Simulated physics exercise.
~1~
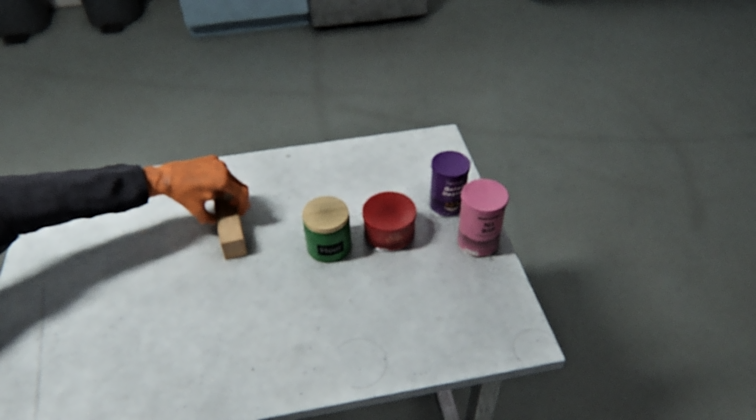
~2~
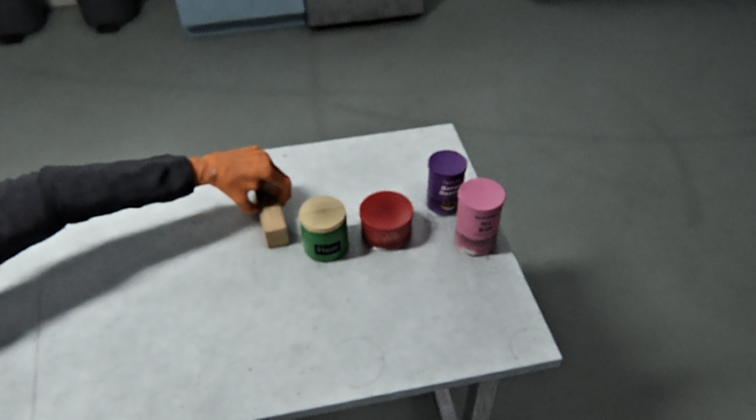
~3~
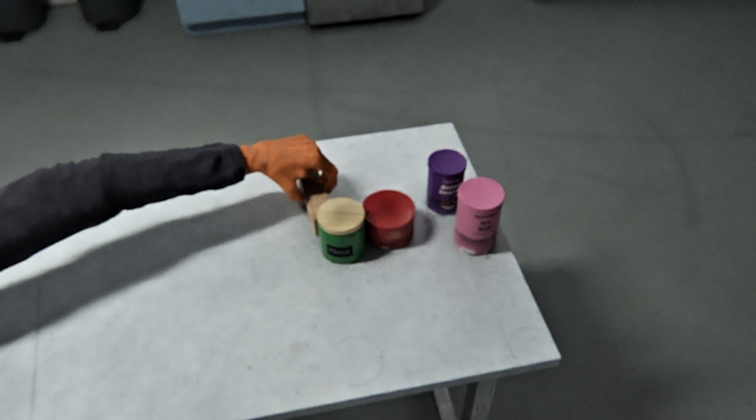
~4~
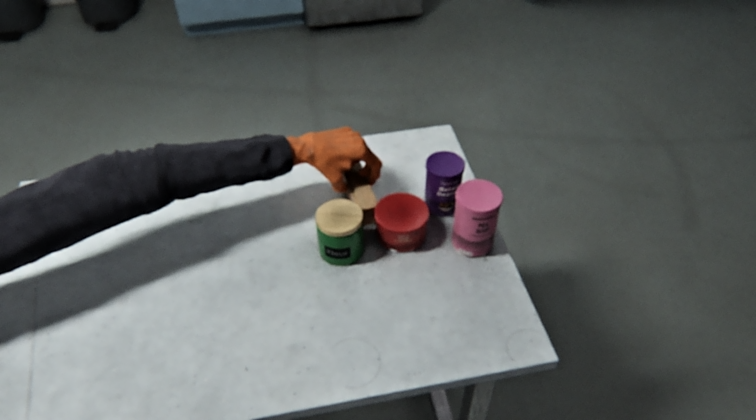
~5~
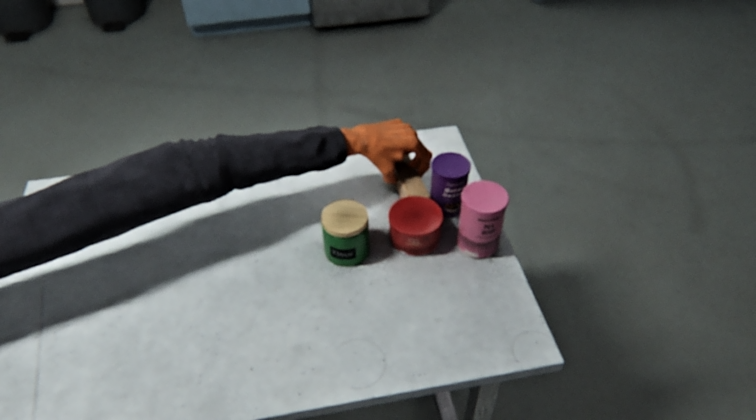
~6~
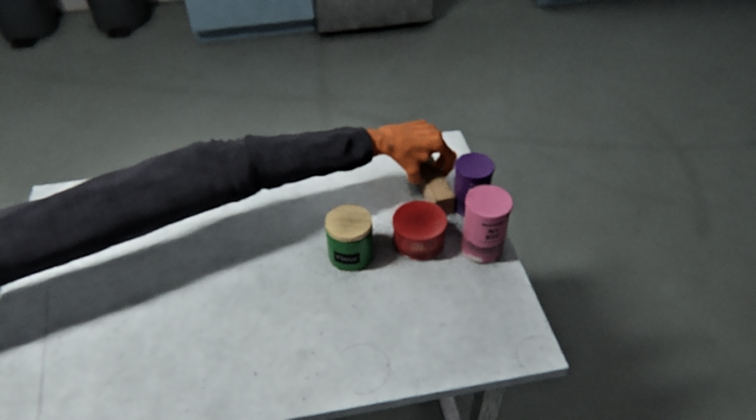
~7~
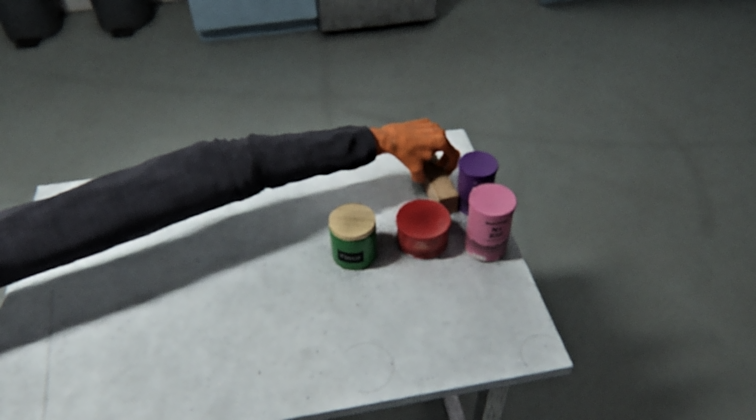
On a white table, a gloved hand slides a block right, nudging three containers slightly.
